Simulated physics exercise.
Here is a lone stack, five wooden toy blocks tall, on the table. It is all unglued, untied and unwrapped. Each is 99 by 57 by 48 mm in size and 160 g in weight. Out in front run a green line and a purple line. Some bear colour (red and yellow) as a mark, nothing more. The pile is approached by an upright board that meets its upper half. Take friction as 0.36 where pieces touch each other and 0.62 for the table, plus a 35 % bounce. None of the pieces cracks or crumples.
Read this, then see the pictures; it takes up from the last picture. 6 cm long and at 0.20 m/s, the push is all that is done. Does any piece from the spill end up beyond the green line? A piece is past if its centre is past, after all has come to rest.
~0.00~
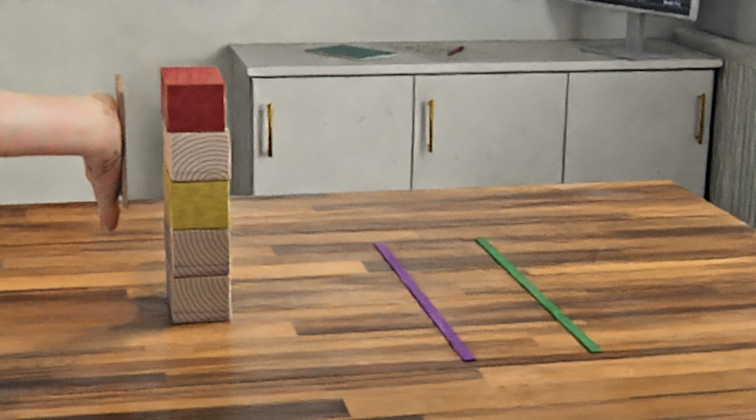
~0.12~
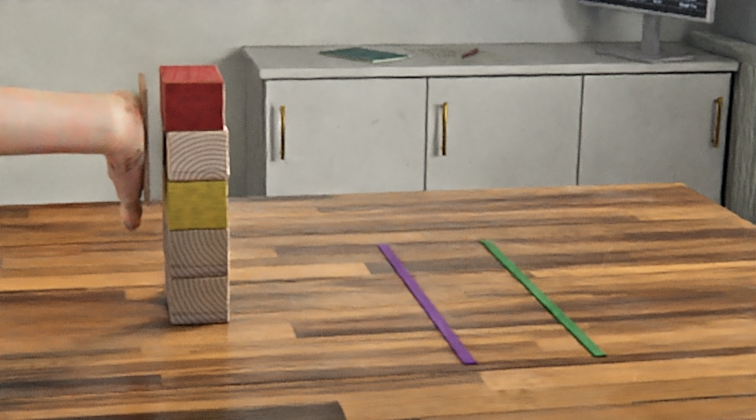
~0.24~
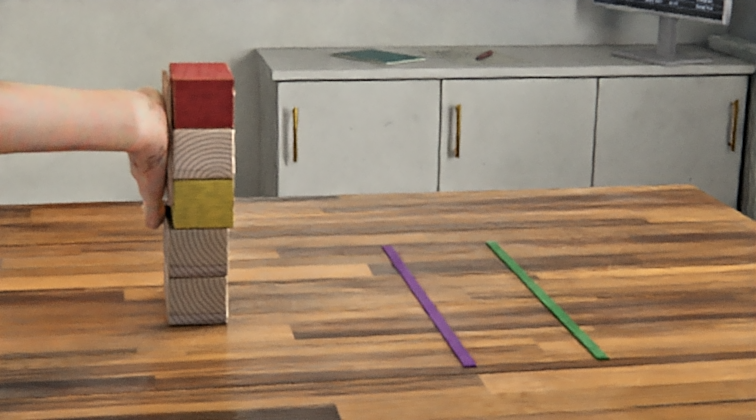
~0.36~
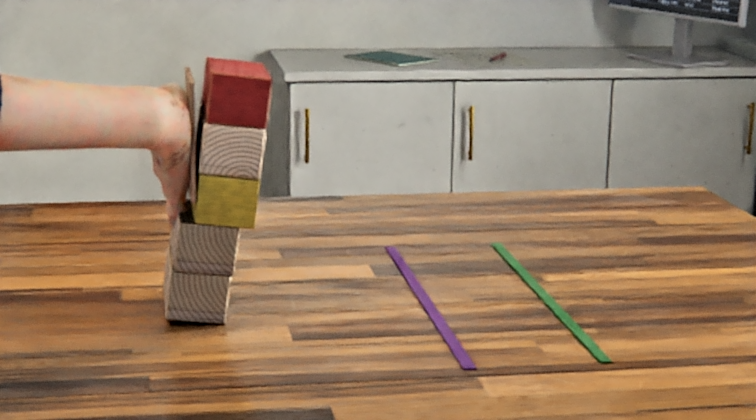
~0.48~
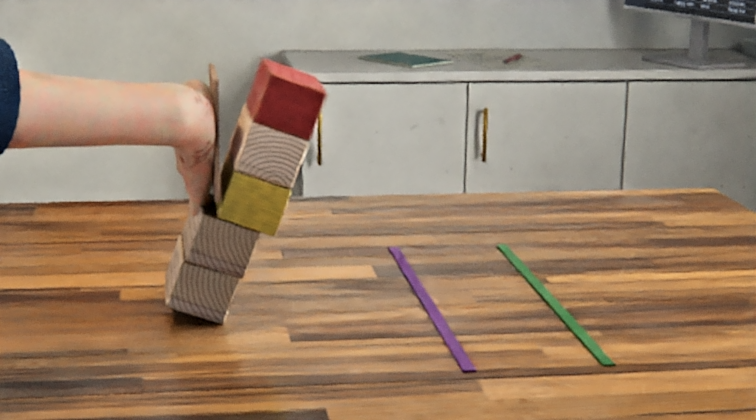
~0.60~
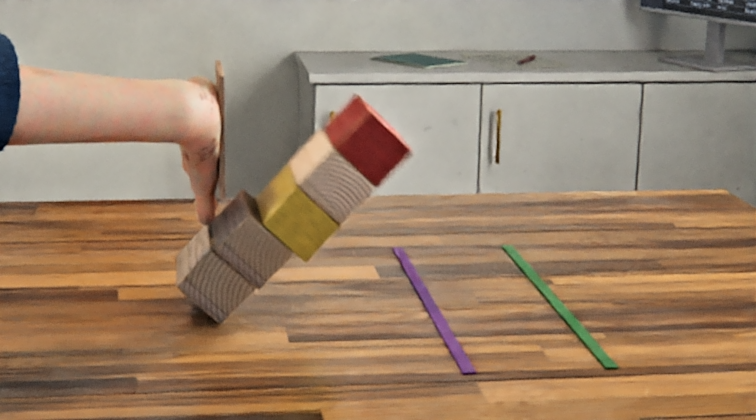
No, beyond the line you'll find zero pieces.
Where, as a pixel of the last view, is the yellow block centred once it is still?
Roughly (360, 277).
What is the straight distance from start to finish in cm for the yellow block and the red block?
Moved: Yellow 18, red 36.
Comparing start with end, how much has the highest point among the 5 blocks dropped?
By about 18 cm, start to end.
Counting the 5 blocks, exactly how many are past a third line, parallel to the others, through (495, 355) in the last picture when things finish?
That gives a count of 1.
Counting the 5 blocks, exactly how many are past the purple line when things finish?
2.
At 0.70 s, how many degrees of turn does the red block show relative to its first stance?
Rotation: Approx. 80°.
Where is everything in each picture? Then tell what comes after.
In the first frame (we follow the side turned to the camera; the camera moves round a little), board (123, 135) 40 mm short; purple line, near end, (458, 344); green line, near end, (583, 337); yellow block (200, 206); red block (196, 108); no piece has moved.
In the second frame, board (146, 133) 16 mm short; red block (194, 107).
In the third frame, board (169, 130) 8 mm in; red block (205, 104) displaced 11 mm; yellow block (204, 205) displaced 8 mm; 3 stirred so far.
In the fourth frame, board (192, 128) 32 mm in; red block (239, 101) tipped 7°; yellow block (227, 202) tipped 7°; 5 stirred so far.
In the fifth frame, board (216, 125) 56 mm in; red block (290, 107) tipped 20°; yellow block (255, 204) tipped 20°; 5 stirred so far.
In the sixth frame, board (222, 122) 6 cm in, stopped; purple line, near end, (460, 356); green line, near end, (599, 351); red block (373, 149) tipped 44°, 52 mm lower; yellow block (301, 225) tipped 44°, 25 mm lower; 5 stirred so far.
Around 0.66 s, none of the 5 blocks past the green line, 5 disturbed; yellow block tipped 63°, 6 cm lower; red block tipped 61°, 11 cm lower.
Around 0.70 s, none of the 5 blocks past the green line, 5 disturbed; yellow block on its side; red block on its side.
Finally (1.6 s), none of the 5 blocks past the green line, 5 disturbed; red block on its side; yellow block on its side. The farthest middle lies 58 mm short of that line. Seen by the last camera, middles, red block near (496, 274), yellow block near (360, 277).
